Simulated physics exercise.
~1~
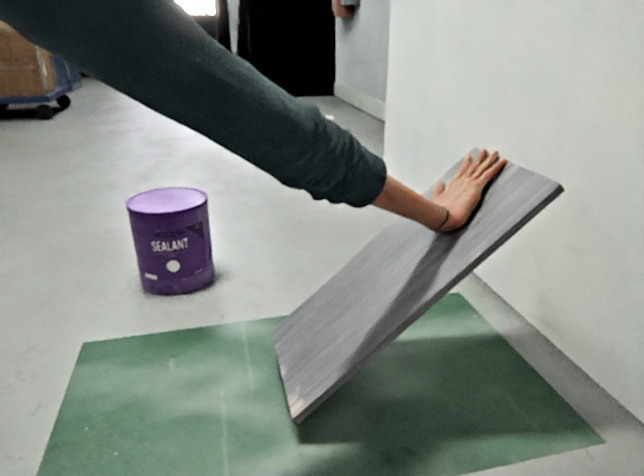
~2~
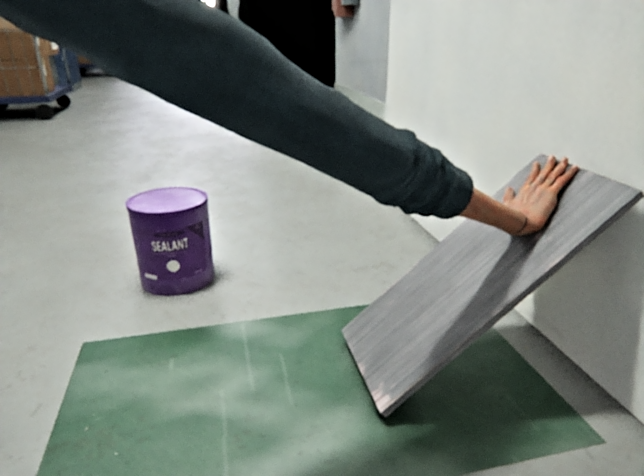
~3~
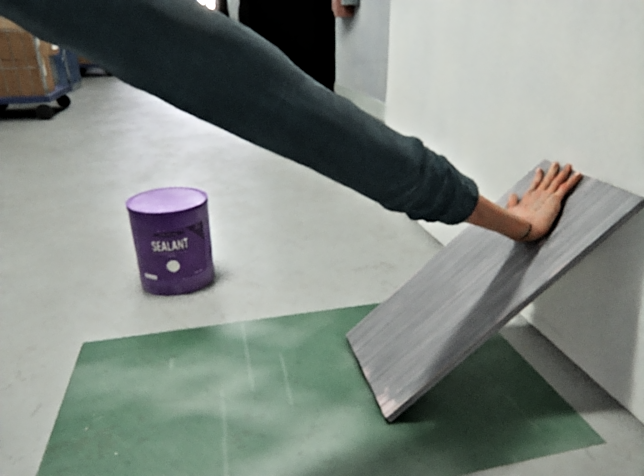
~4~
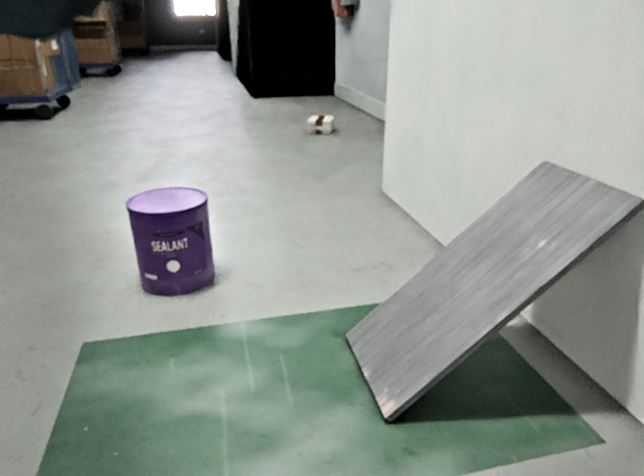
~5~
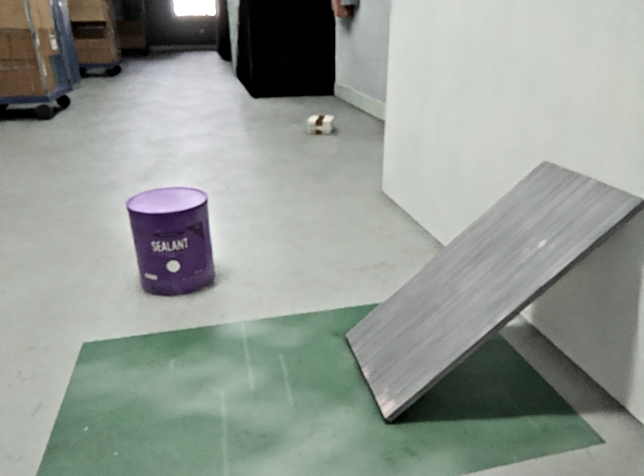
A grey board is leaned against a wall by a hand and stays propped after release.
